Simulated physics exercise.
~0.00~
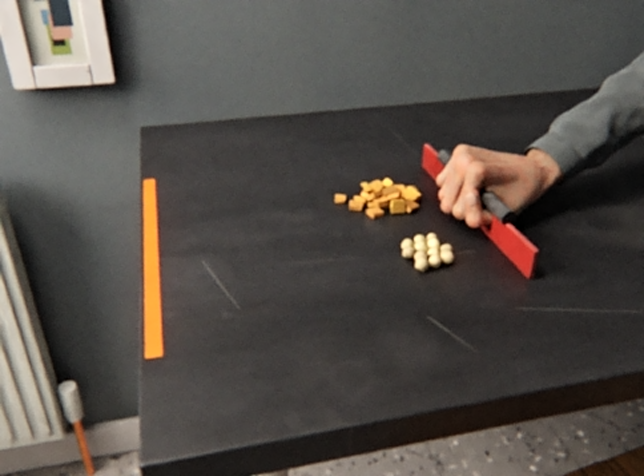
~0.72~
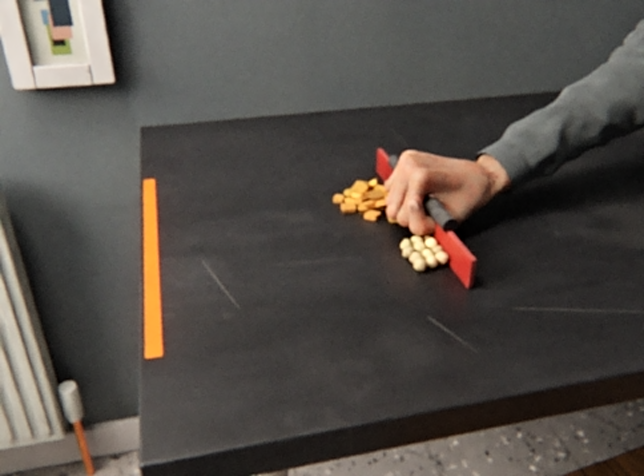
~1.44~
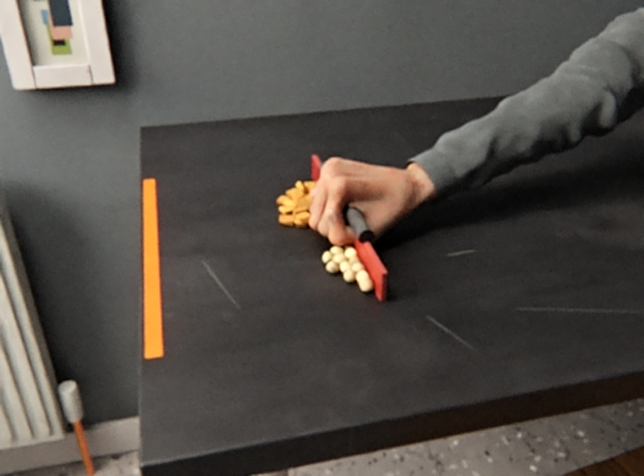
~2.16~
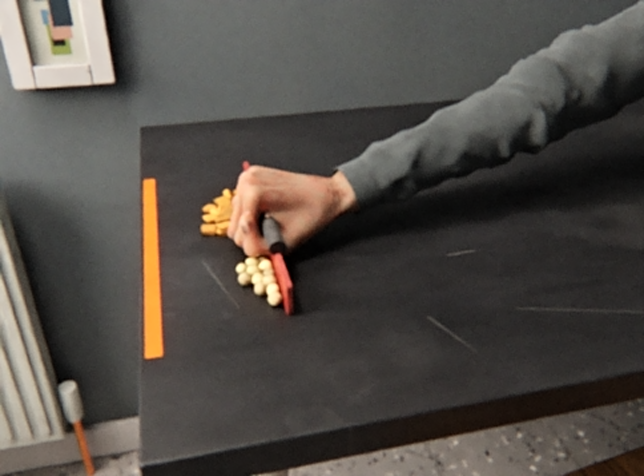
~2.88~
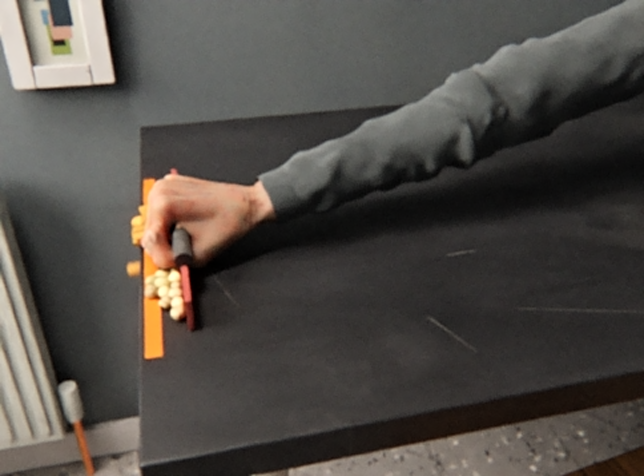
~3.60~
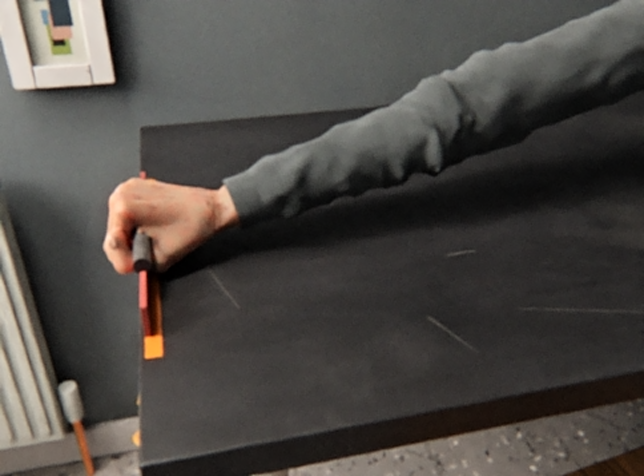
A hand with a red scraper sweeping orange bits and pale round pieces left across a dark table, over its taped edge.
